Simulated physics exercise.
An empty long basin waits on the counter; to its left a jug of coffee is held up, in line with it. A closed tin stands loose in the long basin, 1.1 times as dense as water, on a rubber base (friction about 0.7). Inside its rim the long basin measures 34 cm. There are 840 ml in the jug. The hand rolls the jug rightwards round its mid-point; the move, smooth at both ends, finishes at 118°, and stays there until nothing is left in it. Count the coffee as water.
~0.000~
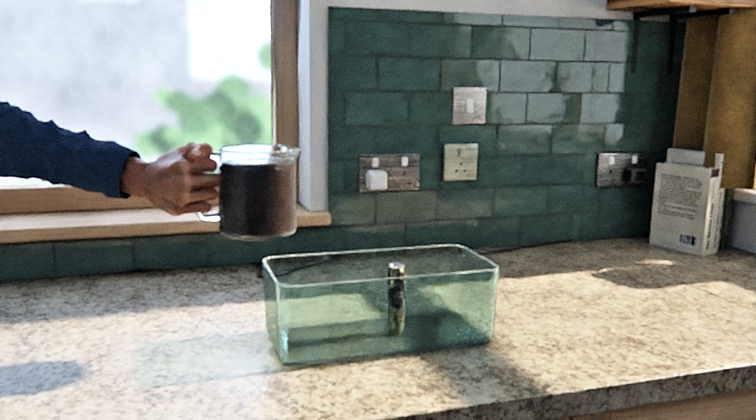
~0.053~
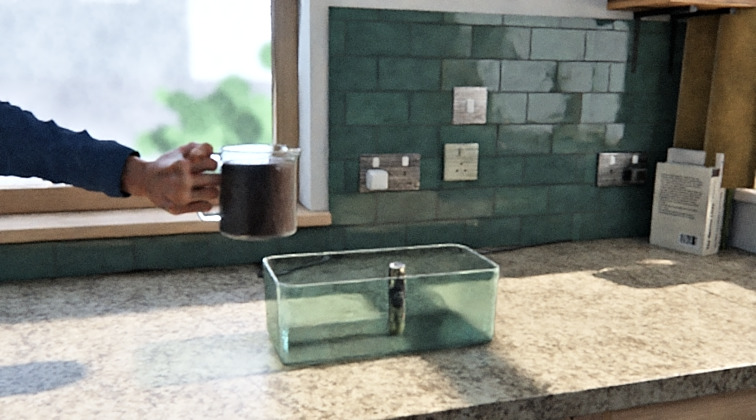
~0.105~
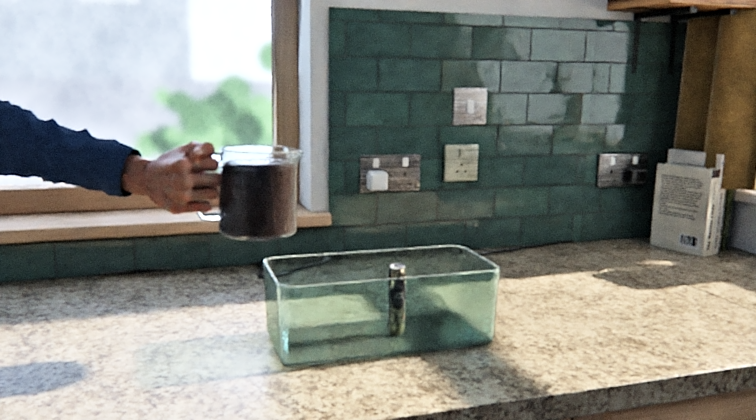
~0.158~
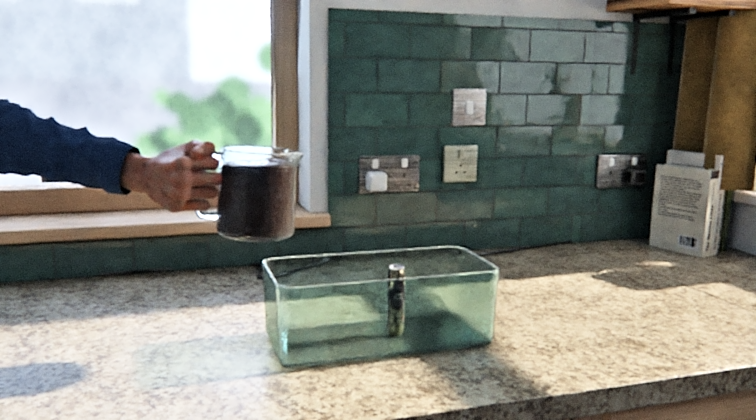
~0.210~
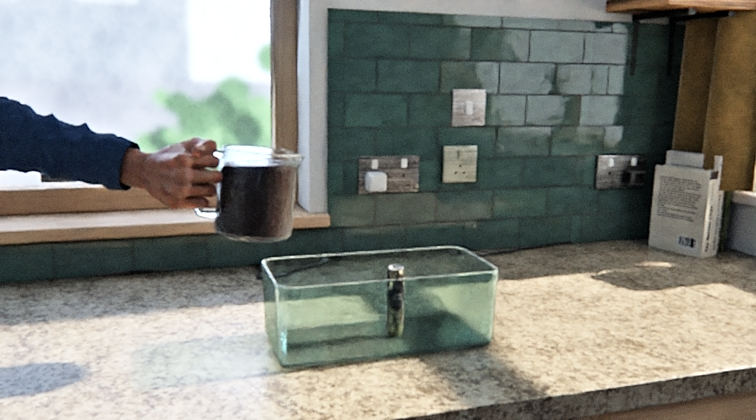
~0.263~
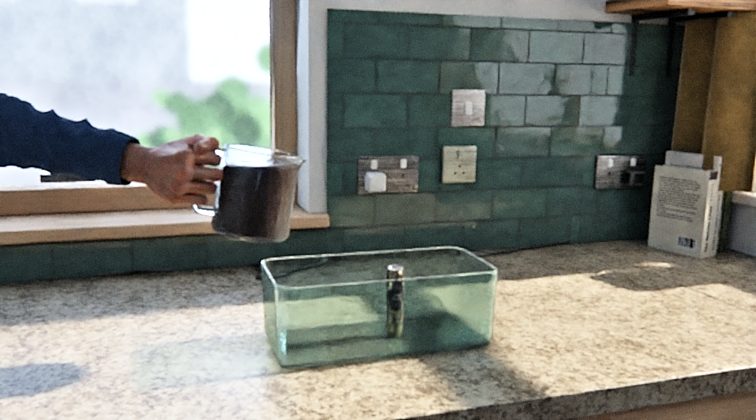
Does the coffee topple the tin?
The tin keeps standing.
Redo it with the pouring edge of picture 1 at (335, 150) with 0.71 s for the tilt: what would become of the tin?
Then it goes over.
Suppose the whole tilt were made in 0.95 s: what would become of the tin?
The tin keeps standing.
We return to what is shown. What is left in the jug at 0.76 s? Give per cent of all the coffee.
Some 82 per cent.
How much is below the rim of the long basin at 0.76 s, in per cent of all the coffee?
Near 6 in a hundred.
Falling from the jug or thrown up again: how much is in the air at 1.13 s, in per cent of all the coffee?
Near 14 in a hundred.
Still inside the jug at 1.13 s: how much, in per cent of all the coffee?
Some 22 per cent.
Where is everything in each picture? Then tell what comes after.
In the first picture, it leans 0°; its right rim is at (301, 149); the coffee meets the walls at (220, 162) and (292, 160); the long basin's rim runs from (270, 273) to (480, 257); the tin's top is at (396, 268).
In the second picture, it leans 0°; its right rim is at (302, 149); the coffee meets the walls at (221, 161) and (293, 160).
In the third picture, it leans 2°; its right rim is at (303, 151); the coffee meets the walls at (222, 163) and (294, 161).
In the fourth picture, it leans 4°; its right rim is at (303, 153); the coffee meets the walls at (222, 163) and (294, 163).
In the fifth picture, it leans 6°; its right rim is at (305, 156); the coffee meets the walls at (222, 164) and (295, 163).
In the sixth picture, it leans 10°; its right rim is at (306, 159); the coffee meets the walls at (223, 164) and (296, 163).
By 0.76 s the tilt is 65° and 81 per cent is still to pour; the tin stands where it began.
By 1.13 s the tilt is 106° and 22 per cent is still to pour; the tin stands where it began.
By 1.51 s the tilt is 118° and 0 per cent is still to pour; the tin stands where it began.
By 1.93 s the tilt is 118° and 0 per cent is still to pour; the tin stands where it began.
At rest the tin stands where it began.
